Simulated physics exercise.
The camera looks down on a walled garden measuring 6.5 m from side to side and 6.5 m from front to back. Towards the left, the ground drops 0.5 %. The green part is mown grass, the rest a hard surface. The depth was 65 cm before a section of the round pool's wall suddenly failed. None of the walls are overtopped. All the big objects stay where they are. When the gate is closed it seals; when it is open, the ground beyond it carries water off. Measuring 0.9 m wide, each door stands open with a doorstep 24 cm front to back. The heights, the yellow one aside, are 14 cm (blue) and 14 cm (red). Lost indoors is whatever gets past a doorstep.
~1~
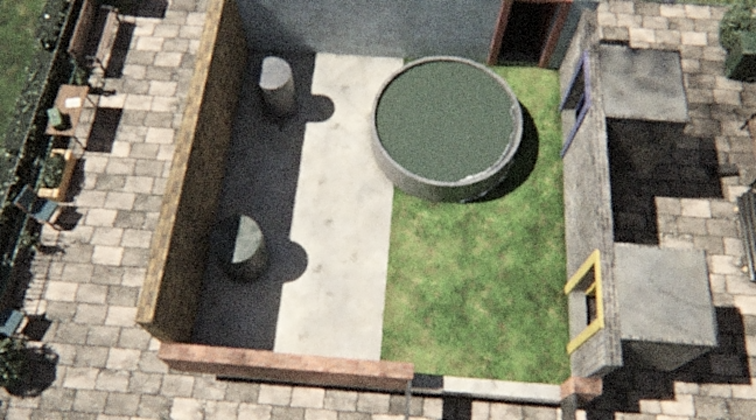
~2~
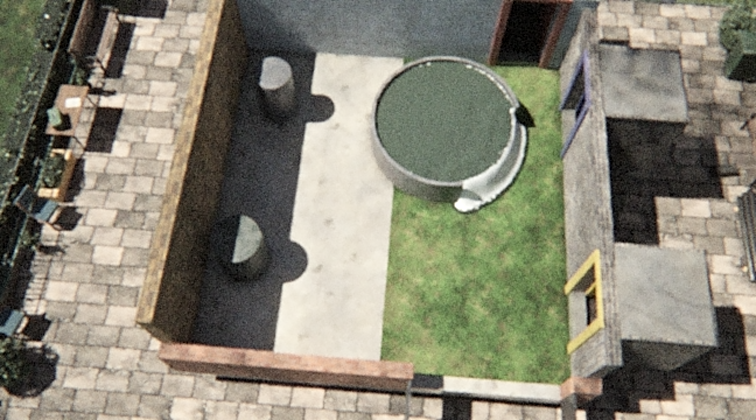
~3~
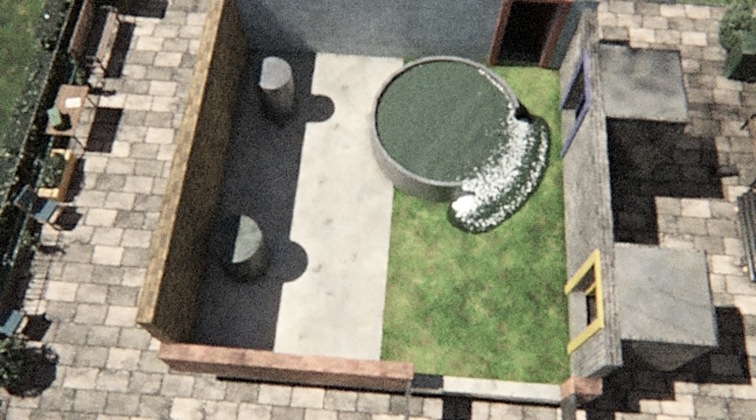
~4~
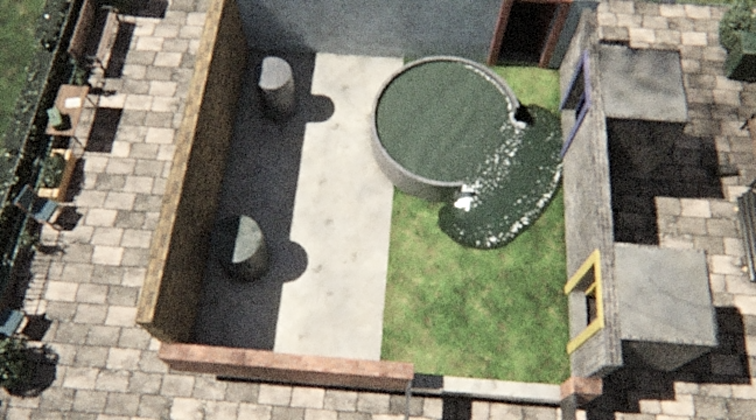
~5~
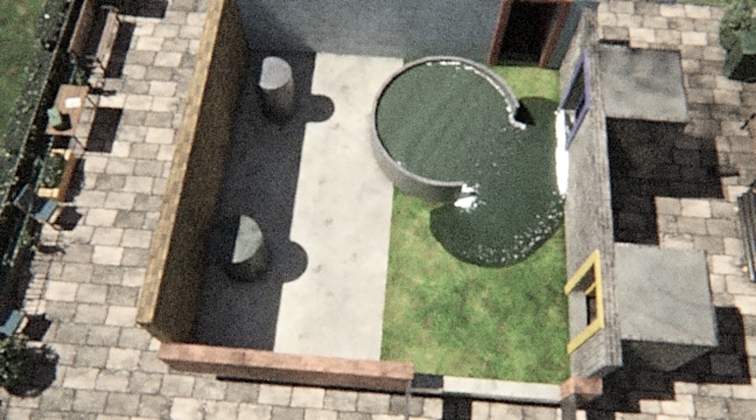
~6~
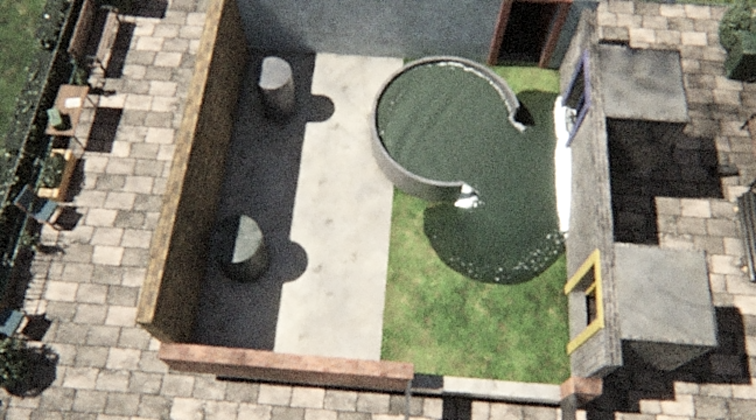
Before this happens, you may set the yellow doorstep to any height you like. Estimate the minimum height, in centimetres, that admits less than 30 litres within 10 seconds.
Roughly 10 centimetres.
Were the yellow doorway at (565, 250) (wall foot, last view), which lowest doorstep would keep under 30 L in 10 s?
It needs about 23 cm.
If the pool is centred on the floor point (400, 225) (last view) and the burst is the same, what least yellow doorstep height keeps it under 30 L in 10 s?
That setup calls for roughly 28 cm.
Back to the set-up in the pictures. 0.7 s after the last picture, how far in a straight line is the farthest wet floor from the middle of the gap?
About 3.4 m.
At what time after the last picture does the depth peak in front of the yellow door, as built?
Around 1.4 s, give or take.
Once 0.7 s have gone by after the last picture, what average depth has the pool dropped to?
Some 41 cm.
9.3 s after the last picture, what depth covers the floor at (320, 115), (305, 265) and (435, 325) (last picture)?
Roughly 3, then 4, then 5 cm.
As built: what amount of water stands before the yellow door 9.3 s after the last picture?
The depth there is around 5.5 cm.
Then, 0.7 s after the last picture water covers 25 % of the floor, deepest (44 cm) near (565, 202); 13 cm at the yellow door, 0 litres in over its 22 cm doorstep.
Then, 2.3 s after the last picture water covers 40 % of the floor, deepest (32 cm) near (572, 386); 16 cm at the yellow door, 0 litres in over its 22 cm doorstep.
Then, 9.3 s after the last picture water covers 95 % of the floor, deepest (9 cm) near (489, 93); 6 cm at the yellow door, 0 litres in over its 22 cm doorstep.
At the yellow door as built, the water peaked near 19 cm, 1.3 s after the last picture.
With a doorstep of 9 cm, 40 litres would have come in within the 10 s; with 12 cm, 17 litres. So under 30 litres takes about 10 cm.
